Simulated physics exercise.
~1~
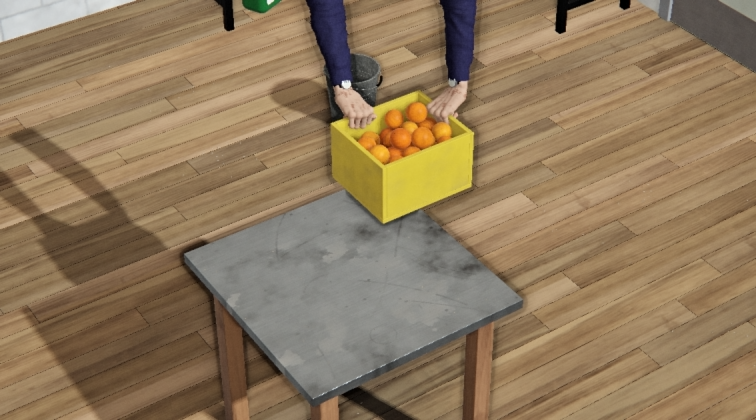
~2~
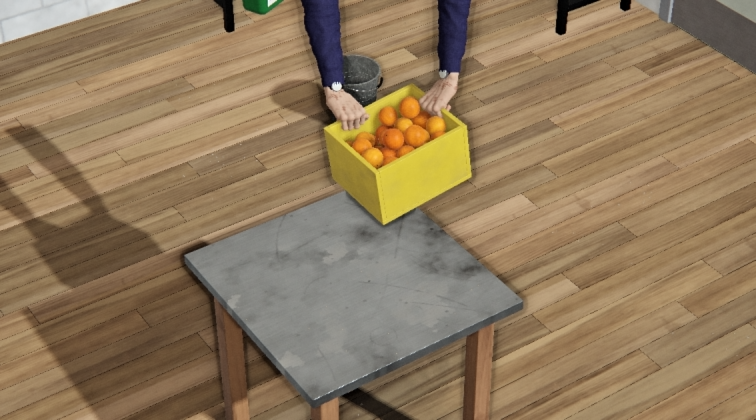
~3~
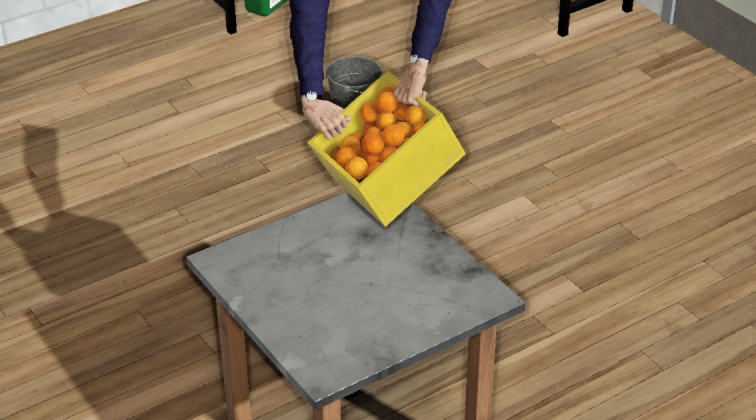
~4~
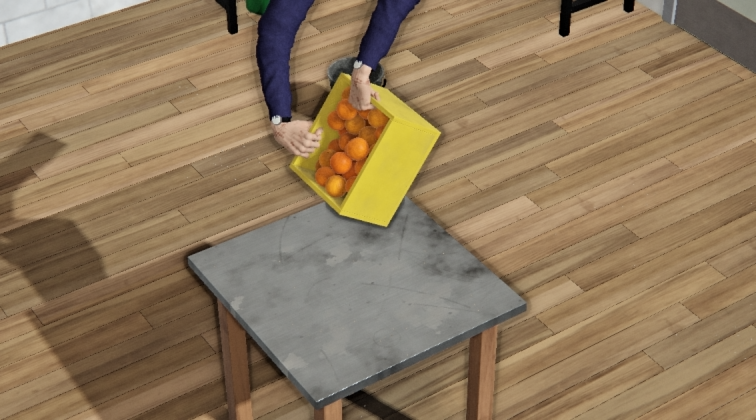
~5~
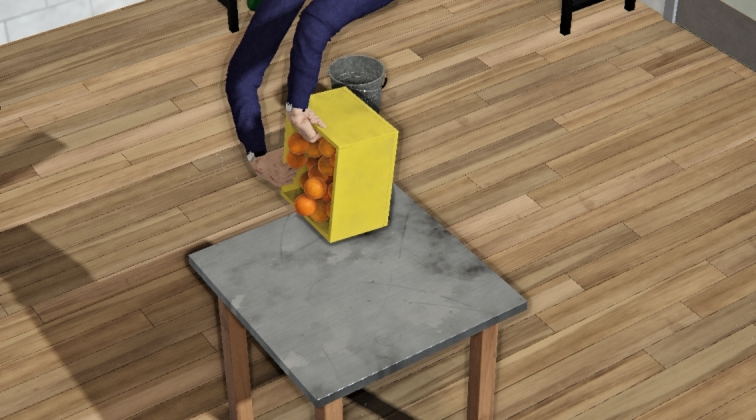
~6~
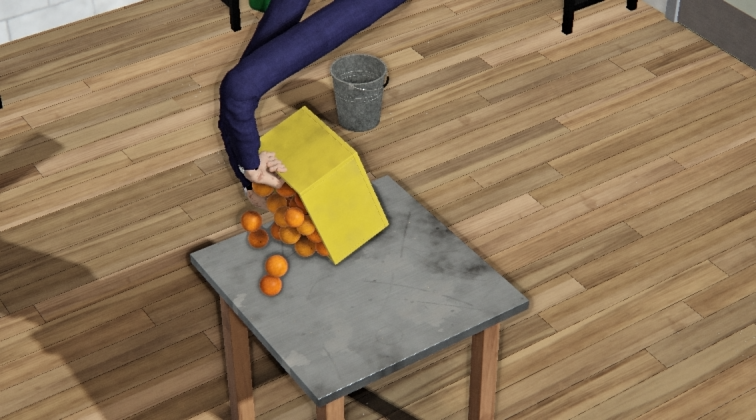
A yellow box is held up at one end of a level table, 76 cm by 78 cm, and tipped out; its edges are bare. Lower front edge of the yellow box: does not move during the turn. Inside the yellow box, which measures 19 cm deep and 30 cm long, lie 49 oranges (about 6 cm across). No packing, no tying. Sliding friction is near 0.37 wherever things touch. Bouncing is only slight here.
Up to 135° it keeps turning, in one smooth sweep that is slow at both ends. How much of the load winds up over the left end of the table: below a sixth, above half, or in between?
The count passes one half of the whole.
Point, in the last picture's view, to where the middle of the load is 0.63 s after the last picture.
Estimated middle - around (213, 402).
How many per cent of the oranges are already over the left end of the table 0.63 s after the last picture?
Estimated fraction: Some 55 percent.
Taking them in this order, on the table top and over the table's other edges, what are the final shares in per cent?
Roughly 15 % for the first place and 10 % for the second.
Then, 0.28 s after the last picture, tilt 135°; 2 still in the yellow box, 32 on the table top, 12 over the left end of the table and 3 in the air.
Then, 0.63 s after the last picture, tilt 135°; 21 on the table top, 27 over the left end of the table and 1 over the table's other edges.
Then, 1.12 s after the last picture, tilt 135°; 11 on the table top, 36 over the left end of the table and 2 over the table's other edges.
Outcome (1.75 s after the last picture), 8 on the table top, 37 over the left end of the table and 4 over the table's other edges. Asked share, 37 of 49, 76 per cent.
